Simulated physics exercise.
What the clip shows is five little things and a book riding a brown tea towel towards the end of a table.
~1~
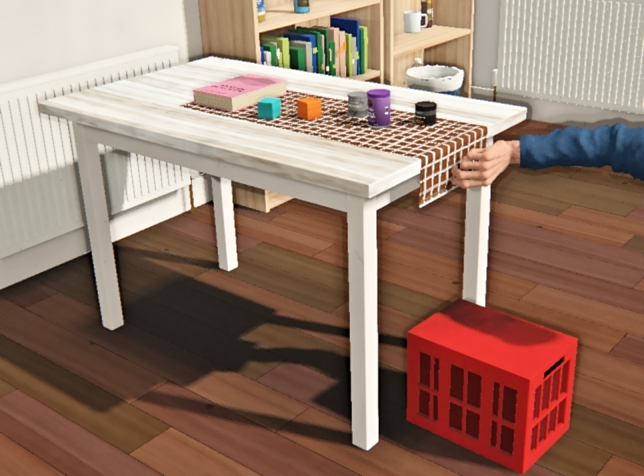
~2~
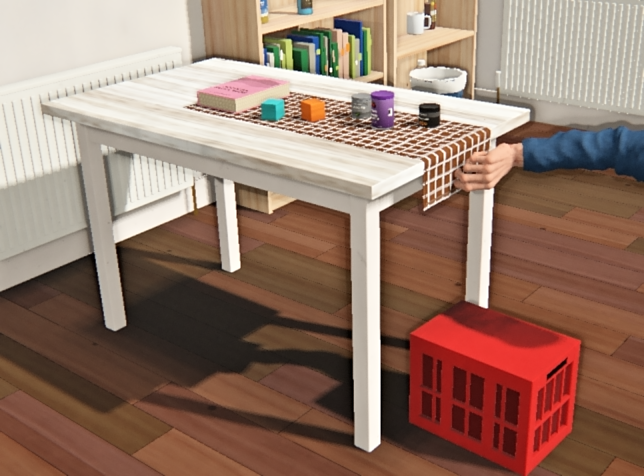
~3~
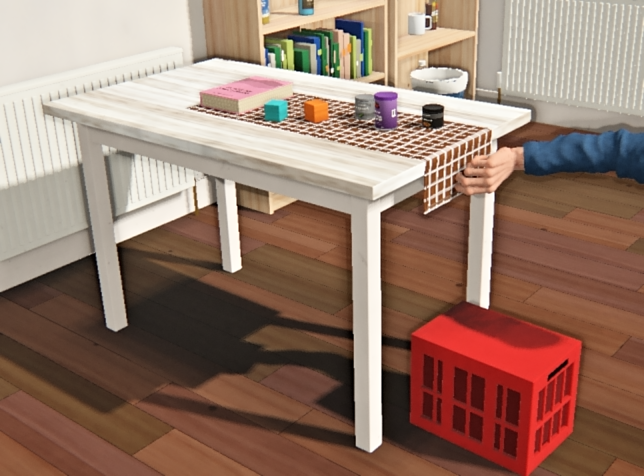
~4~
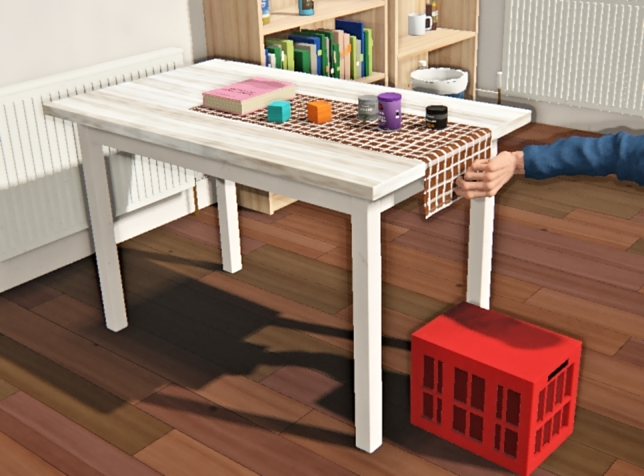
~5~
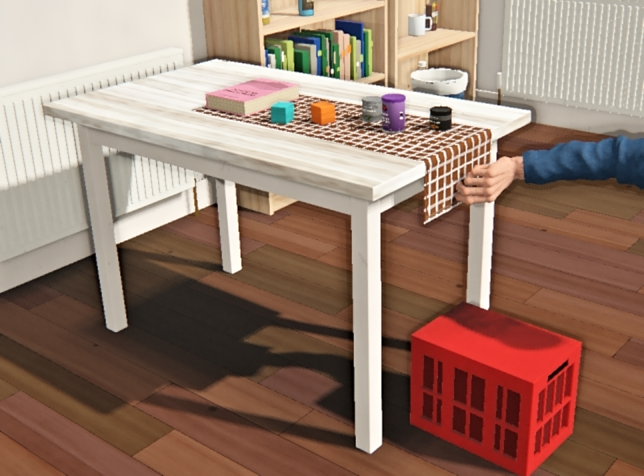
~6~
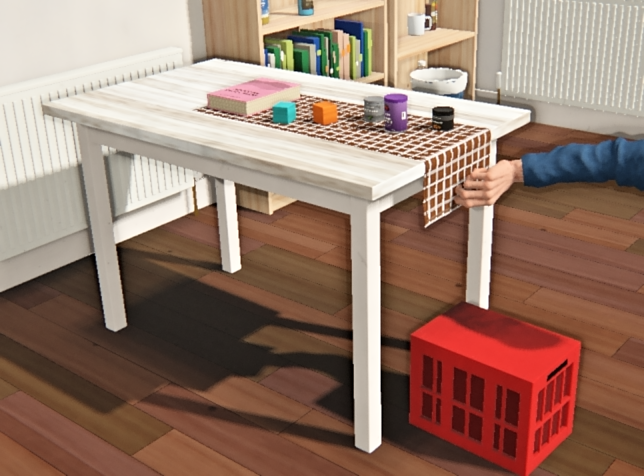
A brown-and-white checked cloth slides slowly towards the right end of a pale wooden table, seen from slightly above in a room with radiators and shelves. On it ride a pink book, turquoise and orange cubes, and grey, purple and black containers, while a red crate sits on the floorboards below. A blue-sleeved hand at right draws the hanging edge gradually lower, the view shifting very slightly at first.
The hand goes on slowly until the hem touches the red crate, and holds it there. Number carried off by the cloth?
Tally: Three.
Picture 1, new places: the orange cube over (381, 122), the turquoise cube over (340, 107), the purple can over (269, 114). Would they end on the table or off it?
Orange cube dropped, turquoise cube kept, purple can kept.
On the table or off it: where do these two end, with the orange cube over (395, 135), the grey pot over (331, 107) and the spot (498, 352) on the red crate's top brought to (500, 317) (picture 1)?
So the orange cube leaves, and the grey pot stays there.
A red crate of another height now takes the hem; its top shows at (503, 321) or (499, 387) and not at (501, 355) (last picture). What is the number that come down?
In that event, 2 and 4.
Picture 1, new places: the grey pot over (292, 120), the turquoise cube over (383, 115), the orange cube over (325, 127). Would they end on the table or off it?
The grey pot stays put; the turquoise cube ends up off; the orange cube ends up off.
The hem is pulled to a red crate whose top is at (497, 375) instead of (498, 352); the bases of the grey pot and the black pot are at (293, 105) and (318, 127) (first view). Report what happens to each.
Result: Grey pot still there, black pot gone.
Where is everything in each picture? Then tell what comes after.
In the first frame, hem (419, 207); black pot (426, 104); purple can (379, 91); grey pot (358, 94); orange cube (309, 100); turquoise cube (269, 100); top of the crate (498, 352).
In the second frame, hem (423, 210); black pot (429, 105).
In the third frame, hem (424, 214); purple can (386, 94).
In the fourth frame, hem (425, 218); grey pot (368, 97); top of the crate (502, 354).
In the fifth frame, hem (423, 223); orange cube (323, 104).
In the sixth frame, hem (424, 227); black pot (443, 109); purple can (396, 96); grey pot (374, 98); orange cube (325, 104); turquoise cube (284, 104).
Soon after, hem near (458, 280); black pot gone.
After that, hem on the crate; black pot, purple can and grey pot gone.
In the end, hem on the crate; black pot, purple can and grey pot gone. The table loses three.
